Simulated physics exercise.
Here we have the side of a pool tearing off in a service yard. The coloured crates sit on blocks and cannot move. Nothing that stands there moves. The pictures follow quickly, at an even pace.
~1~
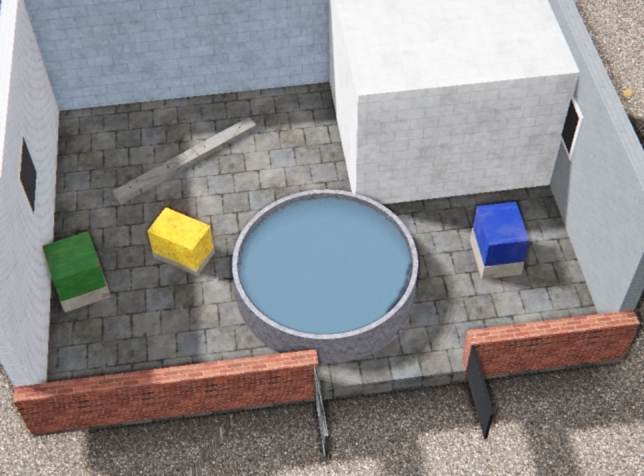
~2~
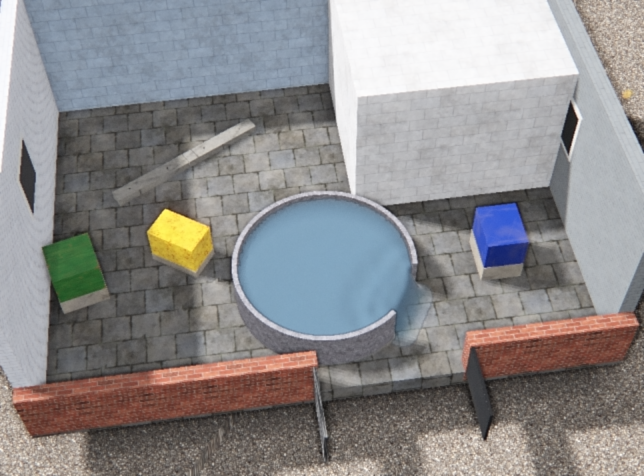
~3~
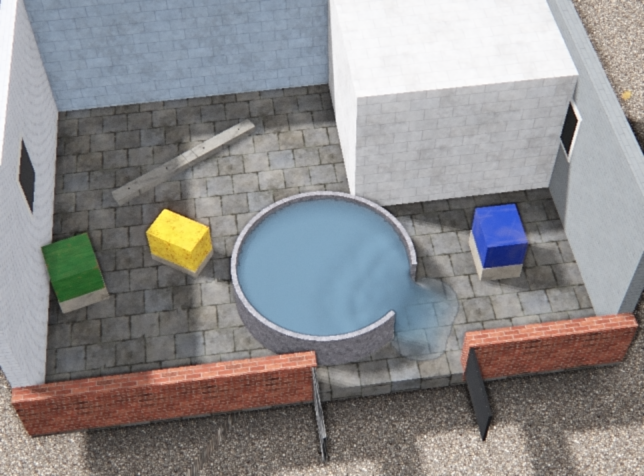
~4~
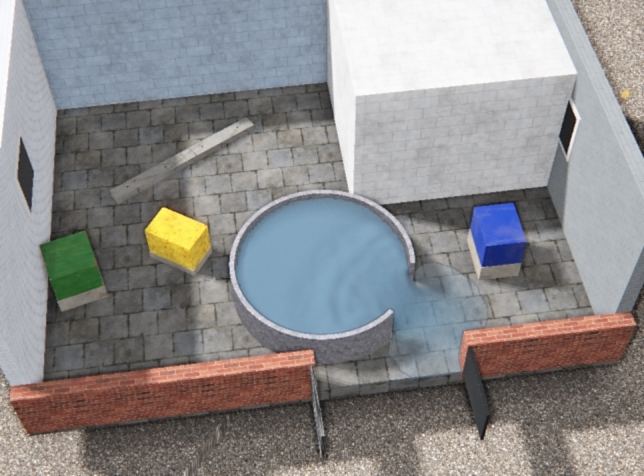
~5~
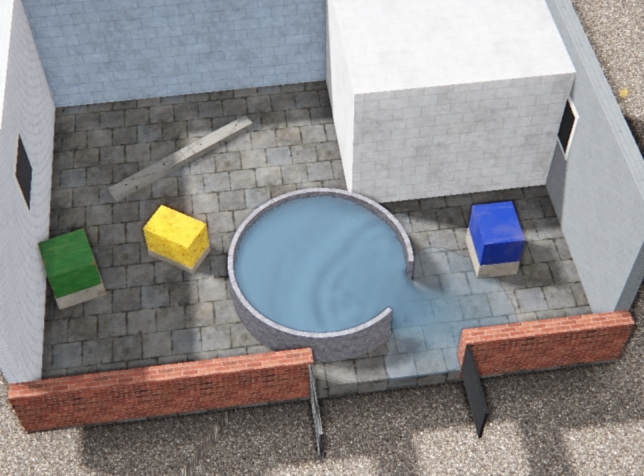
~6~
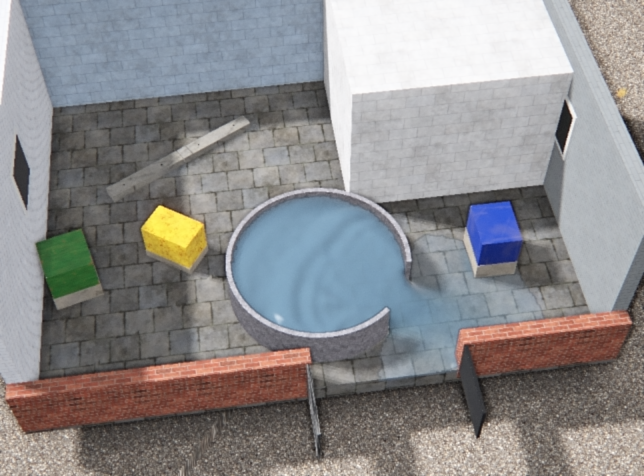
Round pool's wall opening at the lower right, water pouring through the gap and spreading over paving between brick walls and blue-topped block.
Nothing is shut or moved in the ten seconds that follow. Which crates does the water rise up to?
The green crate stays dry; the blue crate stays dry; the yellow crate stays dry.
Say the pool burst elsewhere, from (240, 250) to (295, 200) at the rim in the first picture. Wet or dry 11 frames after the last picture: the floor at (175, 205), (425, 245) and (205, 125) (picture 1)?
One after the other: Under water, not flooded, covered.
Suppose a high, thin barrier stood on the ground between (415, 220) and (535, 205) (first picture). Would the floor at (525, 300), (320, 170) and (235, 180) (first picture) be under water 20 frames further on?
In that order: Covered, dry, clear.
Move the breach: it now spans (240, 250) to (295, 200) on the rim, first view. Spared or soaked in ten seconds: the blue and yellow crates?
My reading: The blue crate is spared, the yellow crate is wetted.
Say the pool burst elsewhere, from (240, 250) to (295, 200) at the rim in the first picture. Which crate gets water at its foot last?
The blue one.
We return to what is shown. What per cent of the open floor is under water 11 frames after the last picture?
Roughly 20 per cent.
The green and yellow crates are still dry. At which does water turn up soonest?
First comes the yellow one.
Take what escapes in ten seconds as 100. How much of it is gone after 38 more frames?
Roughly 60 per cent.
A moment on, water covers 15 % of the floor; the green crate not reached, the blue crate water round its plinth, the yellow crate not reached.
Next, water covers 20 % of the floor; the green crate not reached, the blue crate water round its plinth, the yellow crate not reached.
Then, water covers 25 % of the floor; the green crate not reached, the blue crate water round its plinth, the yellow crate not reached.
Later, water covers 35 % of the floor; the green crate not reached, the blue crate water round its plinth, the yellow crate not reached.
In the end, water covers 50 % of the floor; the green crate stayed above the water, the blue crate stayed above the water, the yellow crate stayed above the water.
